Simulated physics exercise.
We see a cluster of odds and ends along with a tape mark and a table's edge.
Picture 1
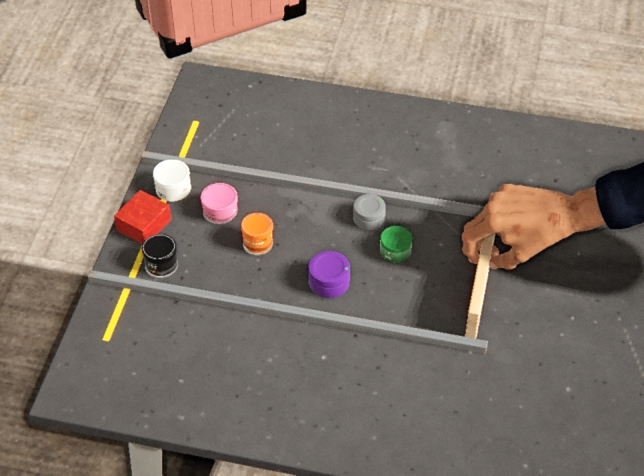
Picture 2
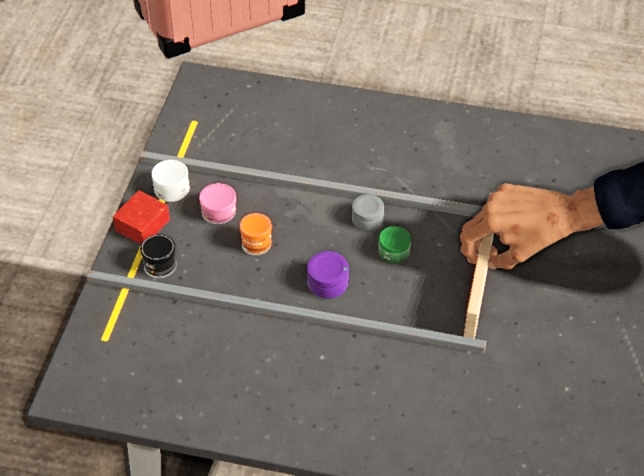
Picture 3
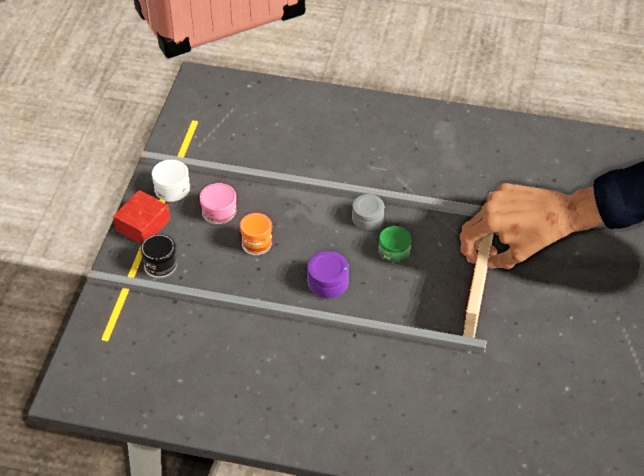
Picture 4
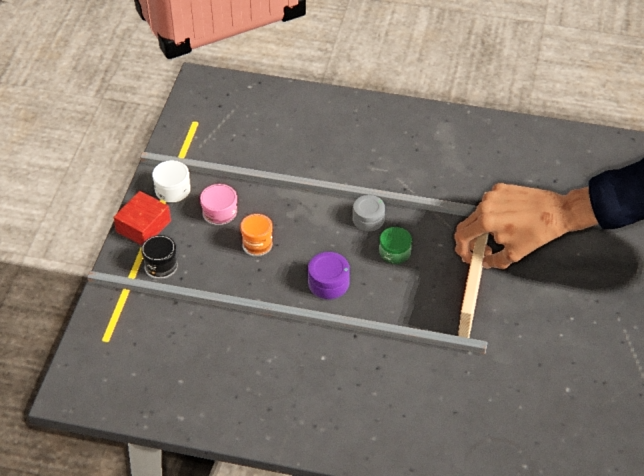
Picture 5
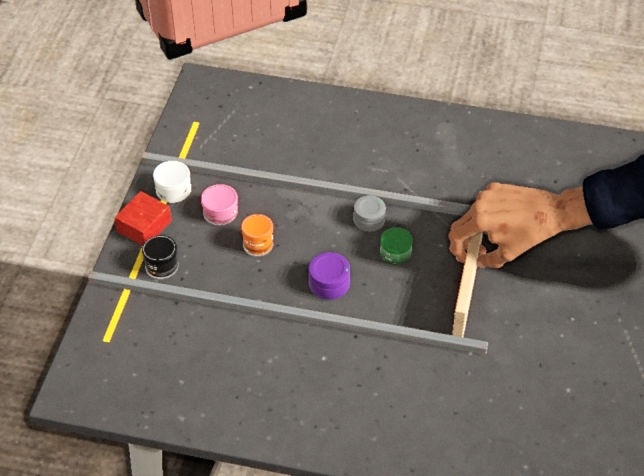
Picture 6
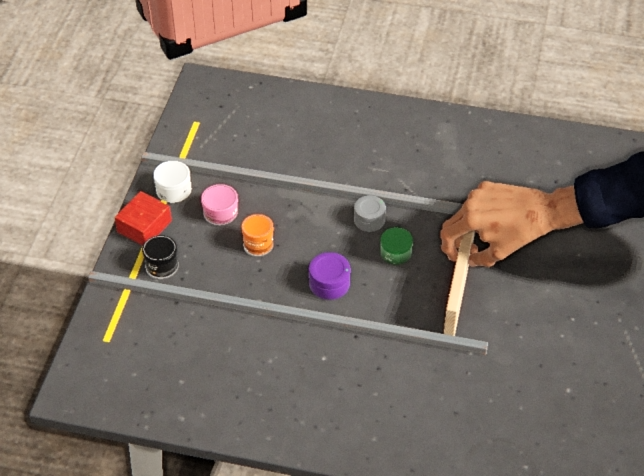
A hand slides a wooden board slightly left between two rails toward several small colourful tubs.
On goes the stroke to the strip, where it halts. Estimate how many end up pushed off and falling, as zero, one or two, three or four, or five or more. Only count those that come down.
Three or four end up falling off.
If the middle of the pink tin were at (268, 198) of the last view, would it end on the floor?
This time it winds up down.
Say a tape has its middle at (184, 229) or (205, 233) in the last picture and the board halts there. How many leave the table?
You'd get 0 the first time and 0 the second.
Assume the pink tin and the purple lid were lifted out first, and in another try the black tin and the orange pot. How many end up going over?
First 2, then 2.
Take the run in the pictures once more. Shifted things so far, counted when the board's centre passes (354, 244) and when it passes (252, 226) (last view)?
Up to then 3, and up to the other point 5.
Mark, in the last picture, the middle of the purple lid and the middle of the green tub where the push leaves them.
Reading them off: First (123, 242); then (148, 196).
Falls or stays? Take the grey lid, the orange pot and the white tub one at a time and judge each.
Verdict: Grey lid still on; orange pot still on; white tub down.
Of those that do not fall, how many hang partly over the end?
Result: 0.
A little later, none off yet; red block at rest near (143, 219); white tub at rest near (173, 182); black tin at rest near (161, 258).
When it is over, the number that fall off is three or four; down, pink tin, black tin, white tub and red block.
